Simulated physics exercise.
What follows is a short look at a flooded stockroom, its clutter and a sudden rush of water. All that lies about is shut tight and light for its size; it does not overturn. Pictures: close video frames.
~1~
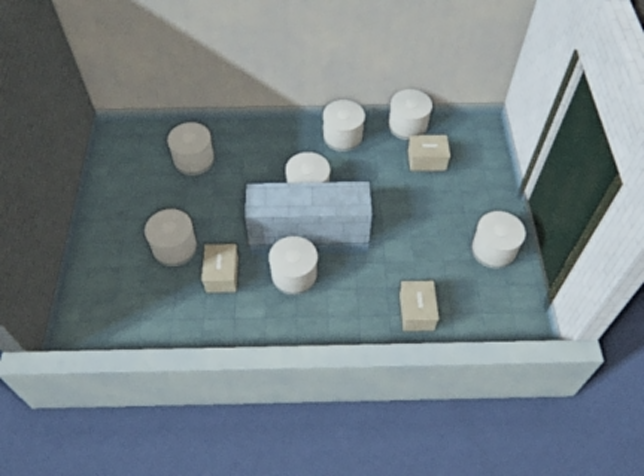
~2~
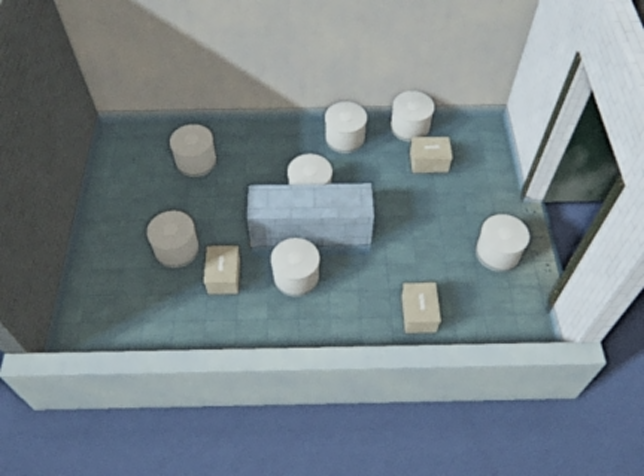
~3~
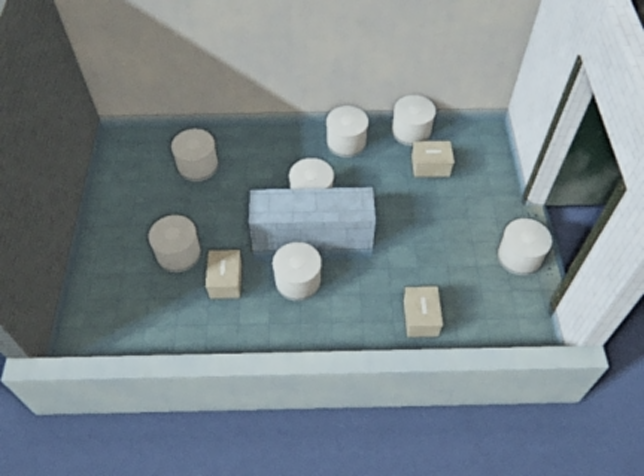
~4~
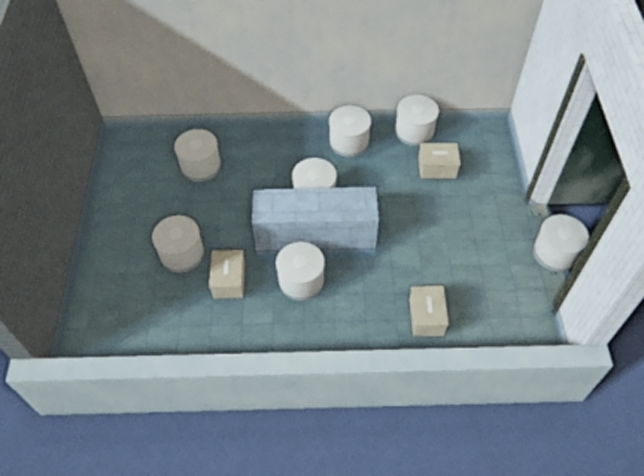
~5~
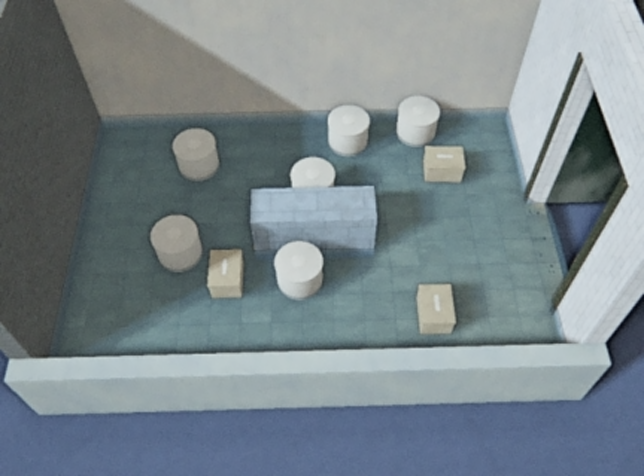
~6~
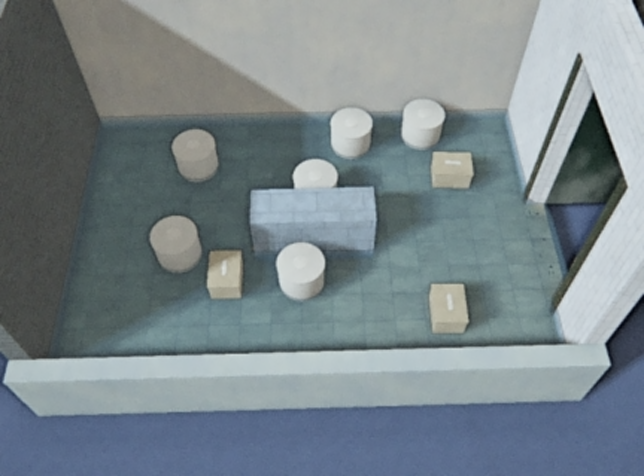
The clip opens on a flooded stockroom holding pale drums, tan totes and a blue block, with a dark green door shut at right. The door opens, and the nearest drum slides right through the doorway and out of sight. The two right-hand totes then drift slightly right, and the back right drum shifts a little.
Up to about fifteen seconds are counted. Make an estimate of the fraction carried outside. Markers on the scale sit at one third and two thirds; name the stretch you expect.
No less than two thirds.
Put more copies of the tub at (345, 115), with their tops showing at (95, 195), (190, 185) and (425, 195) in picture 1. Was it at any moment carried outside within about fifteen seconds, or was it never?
One after the other: Kept in, stays, washed out.
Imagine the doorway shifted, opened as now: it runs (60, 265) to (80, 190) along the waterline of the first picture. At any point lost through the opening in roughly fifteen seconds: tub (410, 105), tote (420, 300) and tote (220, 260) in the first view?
Result, in listed order: Retained / retained / exited.
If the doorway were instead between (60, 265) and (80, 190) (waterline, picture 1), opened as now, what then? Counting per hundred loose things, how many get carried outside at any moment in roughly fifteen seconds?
It works out at some 50 per cent of the things.
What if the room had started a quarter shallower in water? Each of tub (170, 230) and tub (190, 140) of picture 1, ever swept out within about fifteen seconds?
First object: Never leaves; second object: Never leaves.
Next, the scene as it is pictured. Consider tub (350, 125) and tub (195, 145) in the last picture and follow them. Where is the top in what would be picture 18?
Estimated positions: (455, 140) and (257, 146), approximately.
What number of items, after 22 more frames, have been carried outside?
The number comes to 6.
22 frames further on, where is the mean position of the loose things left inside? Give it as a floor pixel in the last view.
I'd put it around pixel (363, 241).
A moment on, 1 of 10 are out; 9 afloat.
Next, 3 of 10 are out; 7 afloat.
Later, 6 of 10 are out; 4 afloat.
In the end, 7 of 10 are out; 3 afloat.
